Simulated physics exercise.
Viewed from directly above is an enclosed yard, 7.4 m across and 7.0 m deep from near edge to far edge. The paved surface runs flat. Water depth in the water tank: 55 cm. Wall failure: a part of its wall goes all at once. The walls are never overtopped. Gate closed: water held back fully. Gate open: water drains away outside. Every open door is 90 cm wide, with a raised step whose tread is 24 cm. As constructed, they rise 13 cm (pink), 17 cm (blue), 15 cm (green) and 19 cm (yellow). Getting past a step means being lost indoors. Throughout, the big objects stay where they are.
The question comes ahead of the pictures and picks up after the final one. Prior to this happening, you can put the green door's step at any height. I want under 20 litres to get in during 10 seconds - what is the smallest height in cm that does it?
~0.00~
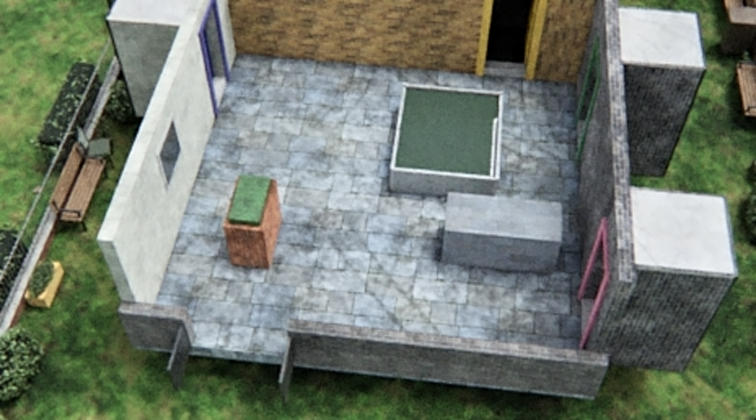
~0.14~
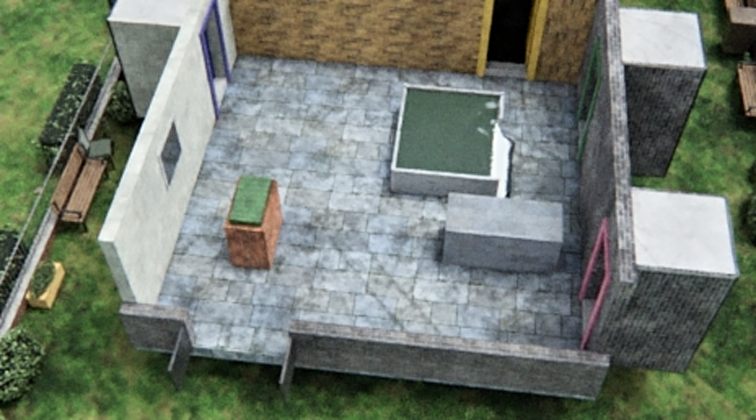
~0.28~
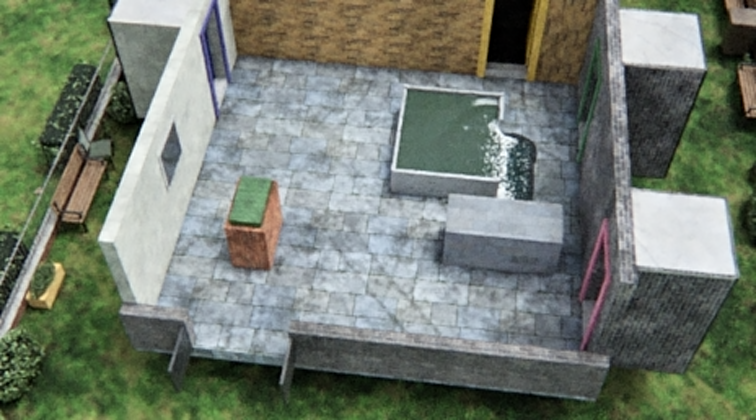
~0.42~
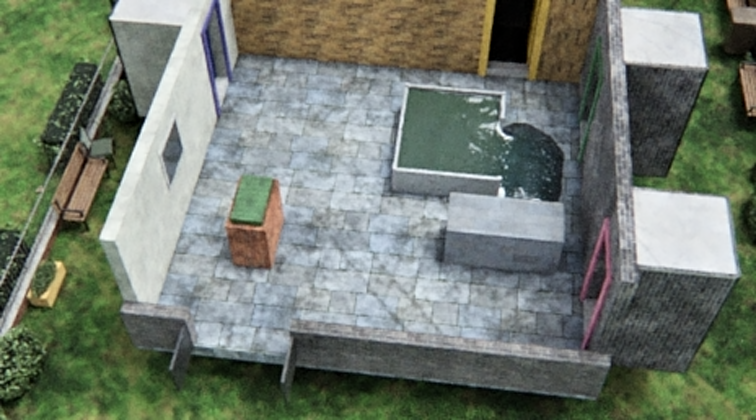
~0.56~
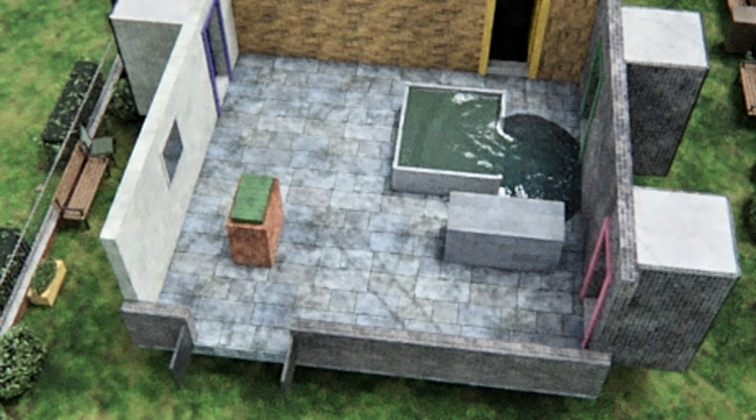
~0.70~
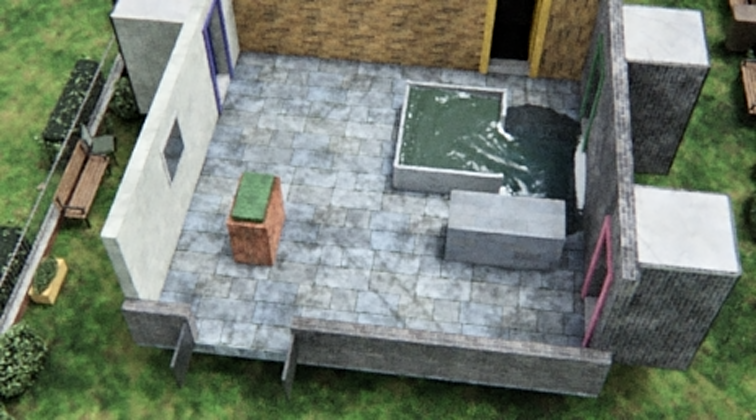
You would need about 23 cm.
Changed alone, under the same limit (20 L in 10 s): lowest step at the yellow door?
Yellow: Roughly 8.0 cm.
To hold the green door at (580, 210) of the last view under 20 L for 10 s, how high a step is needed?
About 28 cm.
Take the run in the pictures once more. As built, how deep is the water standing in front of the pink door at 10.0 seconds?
Lab note: Depth approx. 4.0 cm.
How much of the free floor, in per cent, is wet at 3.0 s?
25 %.
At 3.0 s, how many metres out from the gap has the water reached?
4.6 m.
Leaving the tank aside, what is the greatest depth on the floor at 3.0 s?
32 cm.
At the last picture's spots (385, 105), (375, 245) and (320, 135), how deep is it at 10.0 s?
In order: Around 2, 4 and 4 cm.
After 1.4 s water covers 10 % of the floor, deepest (40 cm) near (573, 181); 25 cm at the green door, 15 litres in over its 15 cm step.
After 3.0 s water covers 25 % of the floor, deepest (32 cm) near (585, 364); 18 cm at the green door, 69 litres in over its 15 cm step.
After 10.0 s water covers 95 % of the floor, deepest (10 cm) near (214, 133); 7 cm at the green door, 77 litres in over its 15 cm step.
At the green door as built, the water arrived by 0.7 s and peaked near 25 cm at 1.6 s.
Run again over the same 10 s with other heights there, 41 litres in over 19 cm, 9 litres over 25.5 cm. The limit of 20 litres is kept from about 23 cm up.
